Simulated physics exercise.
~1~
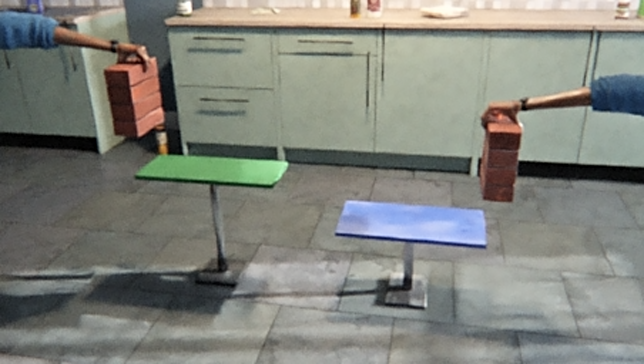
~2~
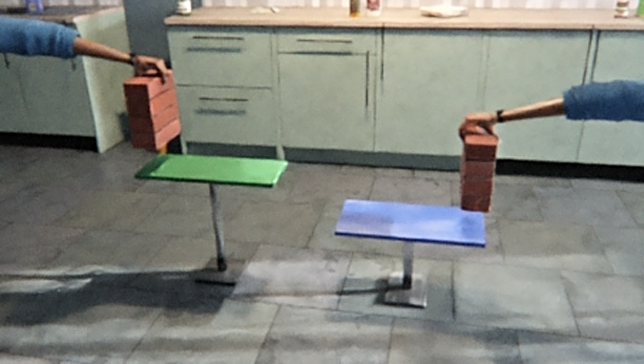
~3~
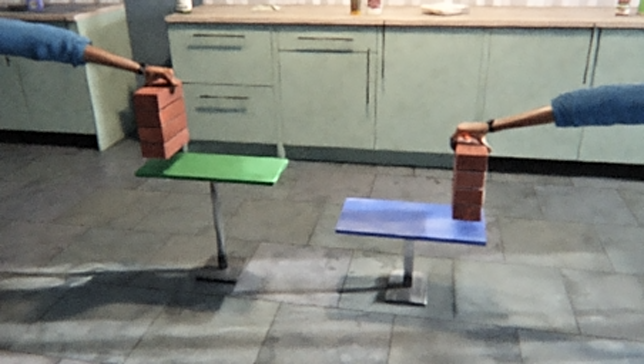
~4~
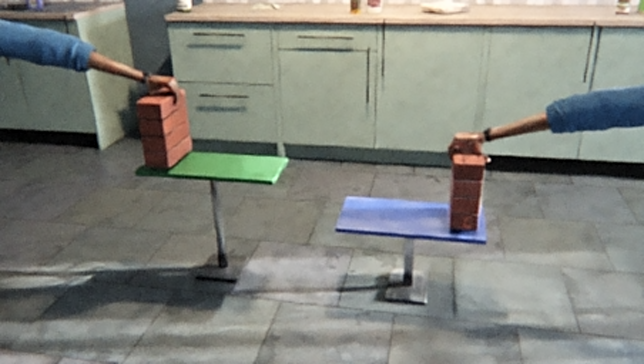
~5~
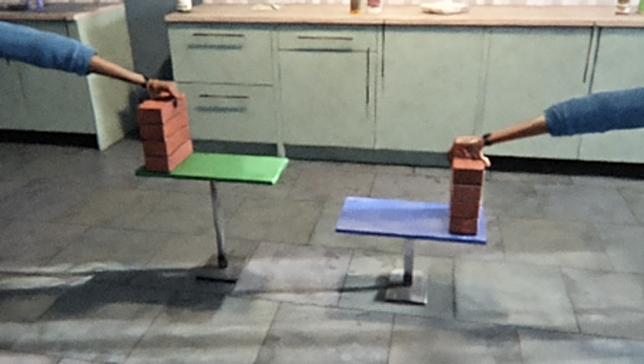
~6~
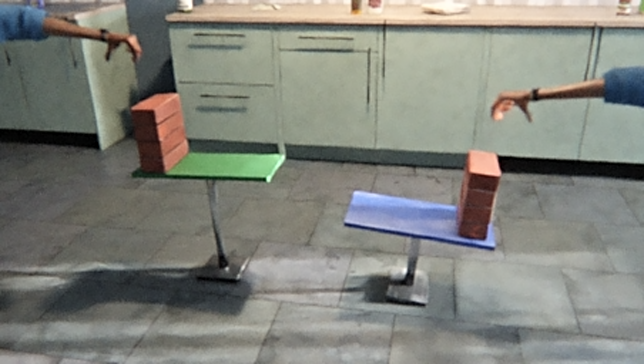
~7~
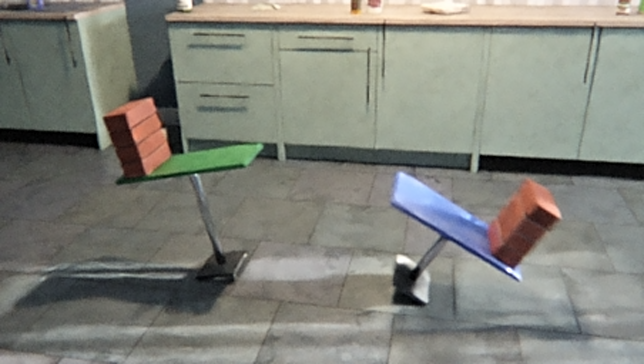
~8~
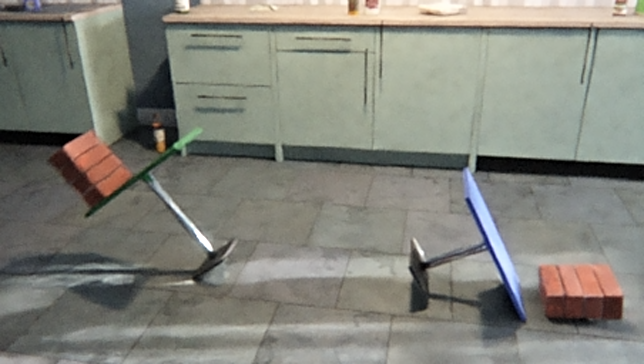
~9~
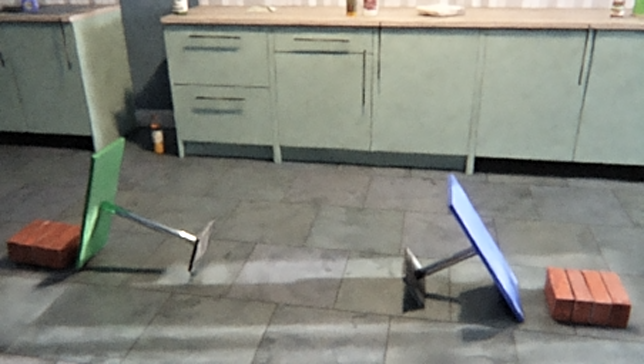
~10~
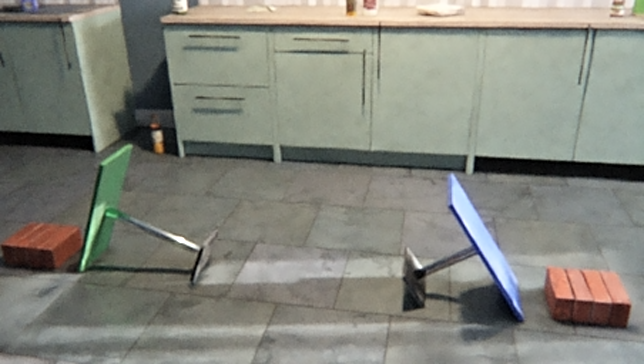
In a kitchen, hands release brick stacks on green and blue stands, which topple outward.
